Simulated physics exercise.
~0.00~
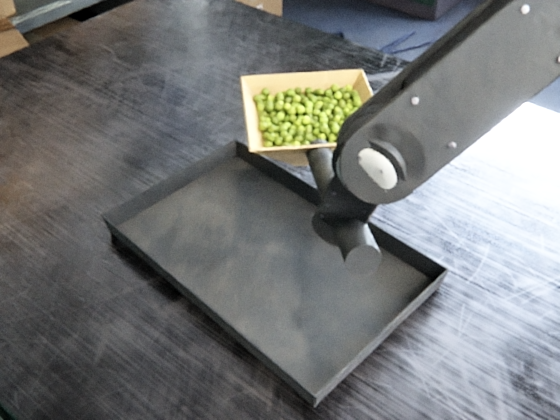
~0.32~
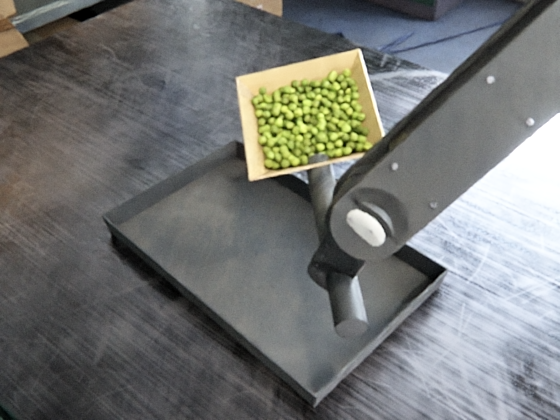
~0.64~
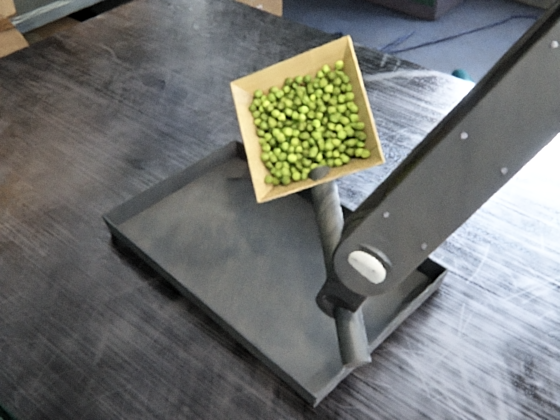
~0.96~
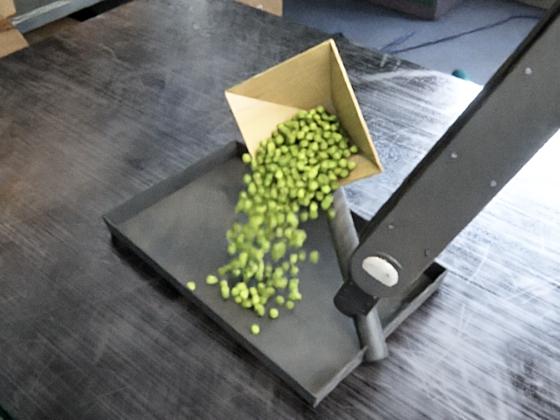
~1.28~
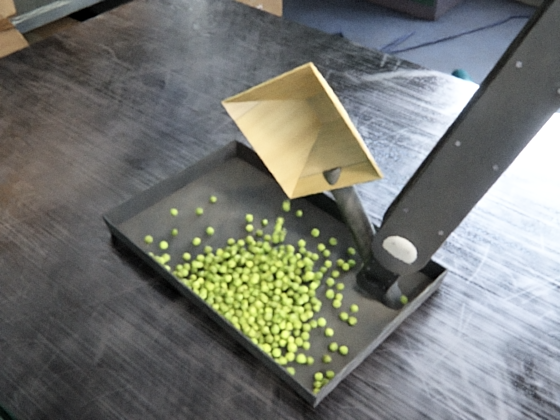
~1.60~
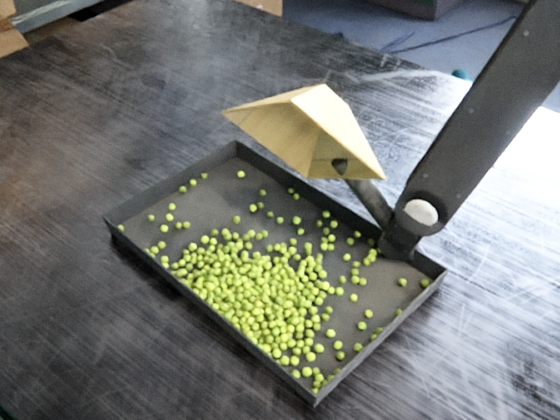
Green peas tumbling from a tan scoop tipped by a dark mechanical arm, scattering and settling across a shallow black tray.
